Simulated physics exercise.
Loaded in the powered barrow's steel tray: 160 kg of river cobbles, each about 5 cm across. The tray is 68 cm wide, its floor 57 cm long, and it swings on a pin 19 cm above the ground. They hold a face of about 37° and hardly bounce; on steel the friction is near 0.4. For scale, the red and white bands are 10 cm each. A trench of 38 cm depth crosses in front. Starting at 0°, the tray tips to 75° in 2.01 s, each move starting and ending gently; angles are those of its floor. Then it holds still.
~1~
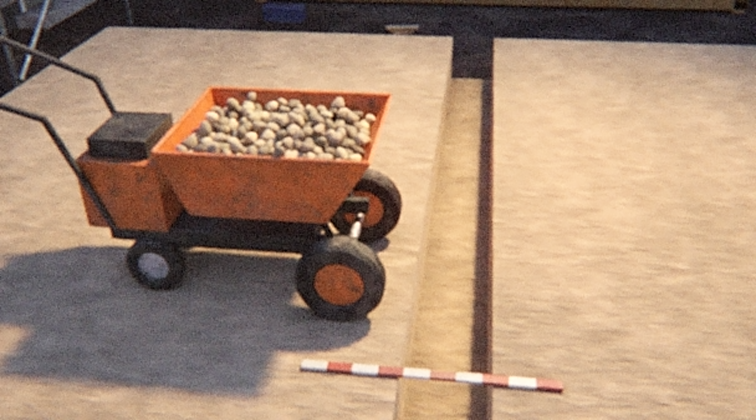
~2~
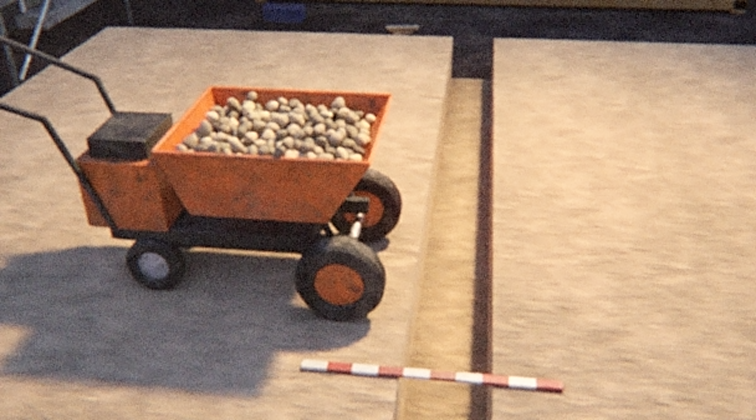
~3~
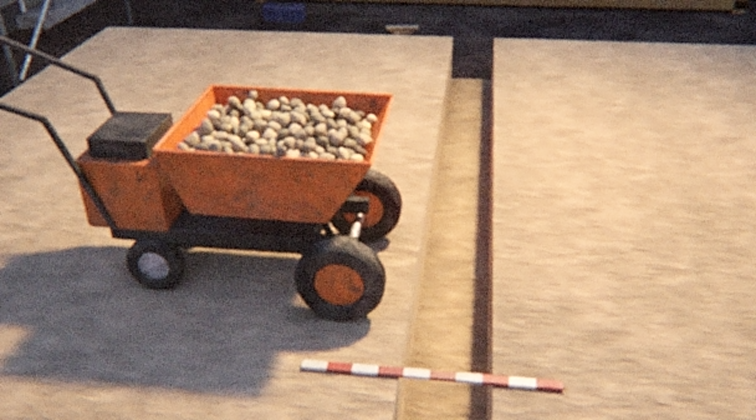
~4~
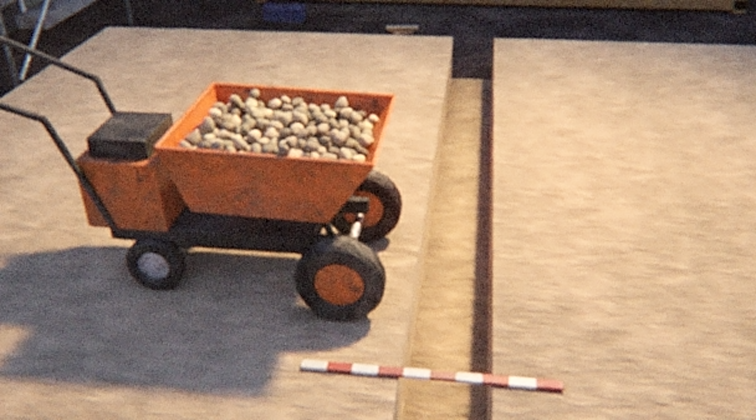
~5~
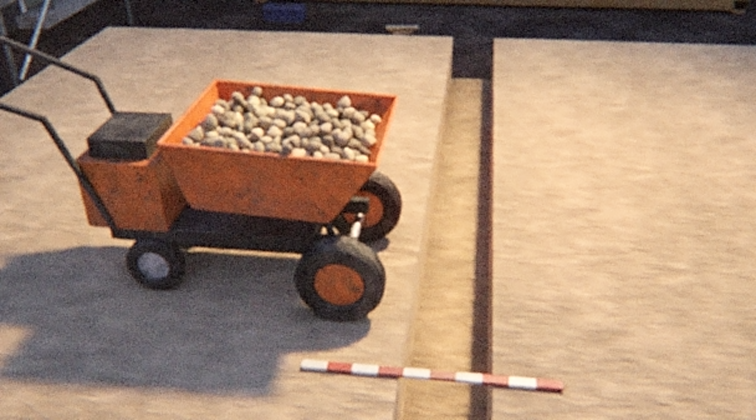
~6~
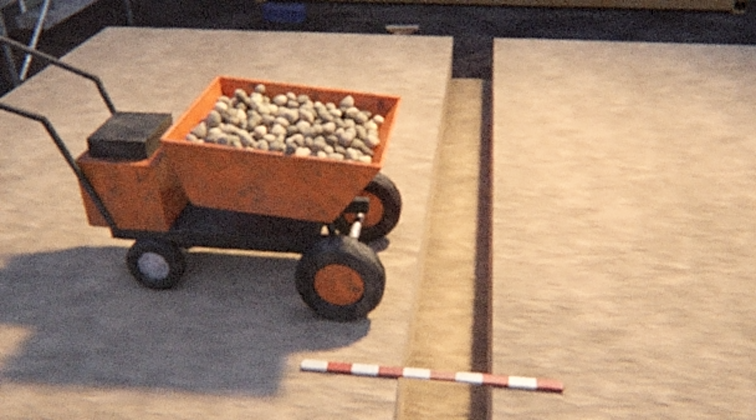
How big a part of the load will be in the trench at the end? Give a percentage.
Some 36 per cent of it.
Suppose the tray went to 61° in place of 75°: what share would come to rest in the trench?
It would be near 20 per cent.
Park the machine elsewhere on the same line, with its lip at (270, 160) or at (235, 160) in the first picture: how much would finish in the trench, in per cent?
First some 100, then 75 per cent.
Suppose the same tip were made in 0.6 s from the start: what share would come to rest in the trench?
Then about 15 per cent.
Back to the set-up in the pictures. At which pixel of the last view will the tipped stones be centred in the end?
Their middle is at about (524, 282).
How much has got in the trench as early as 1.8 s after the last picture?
Some 5 per cent.
Then, 1.2 s after the last picture the floor is at 63°, 97 % in the tray, 1 % in the trench, 1 % past the trench; the foremost stones are at (510, 256).
Then, 1.8 s after the last picture the floor is at 75°, 44 % in the tray, 5 % in the trench, 50 % past the trench; the foremost stones are at (662, 312).
Then, 2.2 s after the last picture the floor is at 75°, 21 % in the tray, 12 % in the trench, 67 % past the trench; the foremost stones are at (726, 320).
Then, 4.1 s after the last picture the floor is at 75°, 0 % in the tray, 36 % in the trench, 64 % past the trench; the foremost stones are at (741, 308).
